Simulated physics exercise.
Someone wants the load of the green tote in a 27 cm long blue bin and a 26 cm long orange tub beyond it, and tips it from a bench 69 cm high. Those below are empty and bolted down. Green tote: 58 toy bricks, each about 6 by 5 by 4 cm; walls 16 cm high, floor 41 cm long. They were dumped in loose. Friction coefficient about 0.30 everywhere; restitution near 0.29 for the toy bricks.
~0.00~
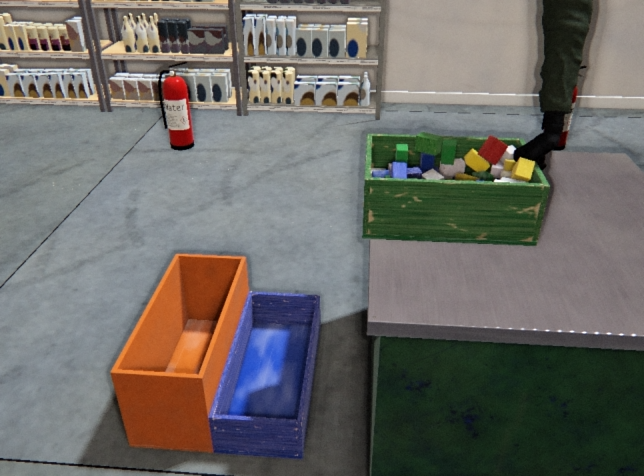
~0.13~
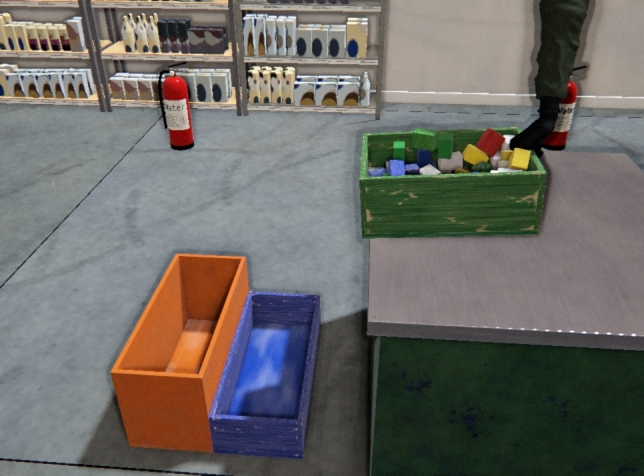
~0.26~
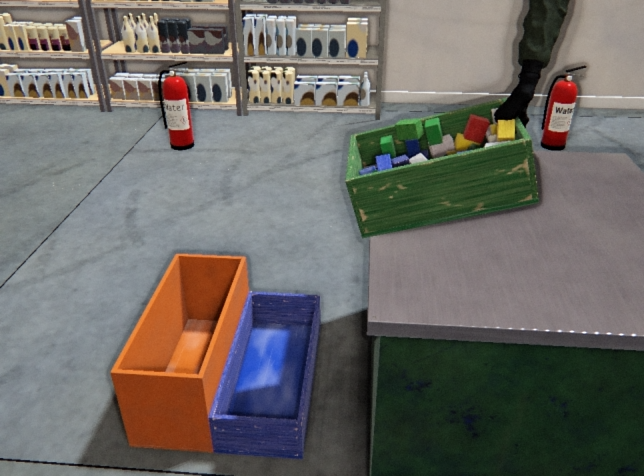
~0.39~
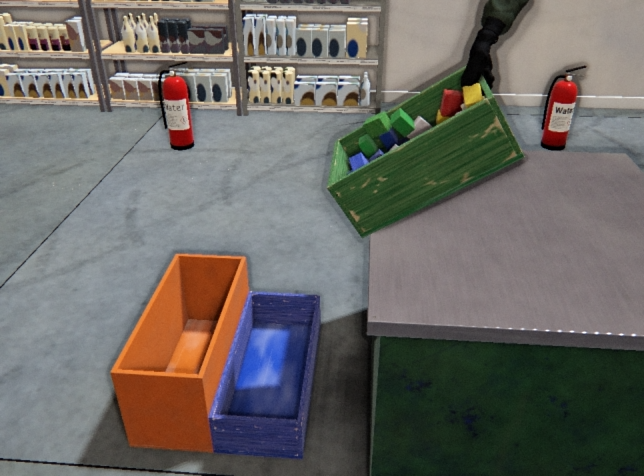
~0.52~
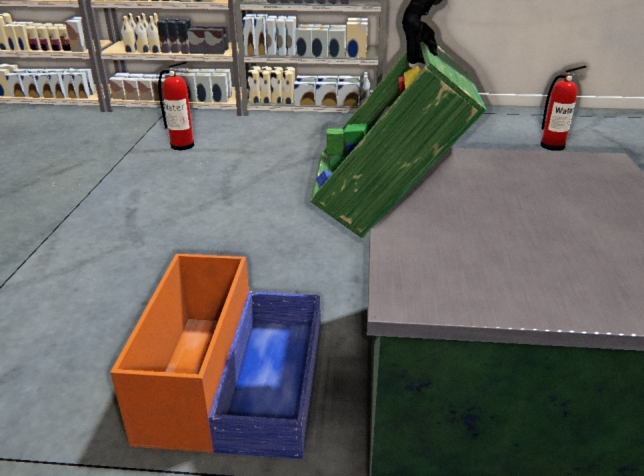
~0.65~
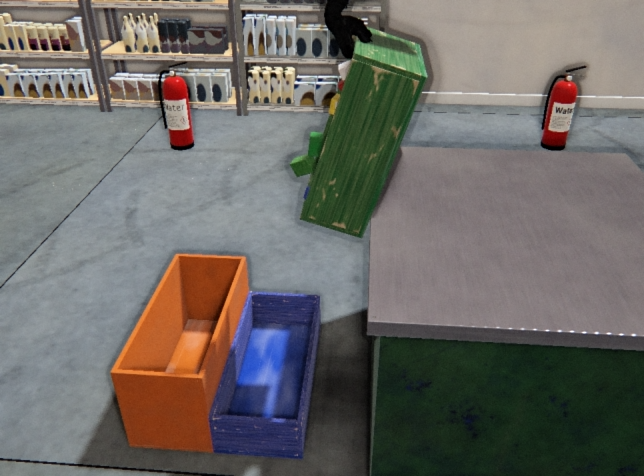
The clip opens on a green tote of loose, colourful toy bricks on a bench, with an orange tub and a blue bin below to the left. A dark-sleeved arm raises the tote's right end, tilting it steadily leftward until it stands steeply and a green brick emerges at its lower left side.
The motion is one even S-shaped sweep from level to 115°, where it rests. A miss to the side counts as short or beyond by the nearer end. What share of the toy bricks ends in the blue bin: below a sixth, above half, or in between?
Expect upwards of half of the load in the blue bin.
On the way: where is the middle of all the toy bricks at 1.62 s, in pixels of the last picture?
Near (250, 364).
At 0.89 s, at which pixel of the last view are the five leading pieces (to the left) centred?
Around (230, 213).
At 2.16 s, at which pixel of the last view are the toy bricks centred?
Near (251, 367).
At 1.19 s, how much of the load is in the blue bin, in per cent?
Some 10 per cent by then.
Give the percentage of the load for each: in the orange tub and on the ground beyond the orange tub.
About 40 and 0 per cent.
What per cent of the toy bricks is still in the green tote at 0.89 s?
Roughly 80 per cent is still inside.
After 0.89 s, tilt 104°; 46 still in the green tote and 12 in the air.
After 1.19 s, tilt 115°; 14 still in the green tote, 6 in the blue bin, 12 in the orange tub and 26 in the air.
After 1.62 s, tilt 115°; 28 in the blue bin, 22 in the orange tub and 8 in the air.
When it is over (at 2.16 s), 35 in the blue bin, 22 in the orange tub and 1 on the ground short of the blue bin. Asked share, 35 of 58, 60 per cent.
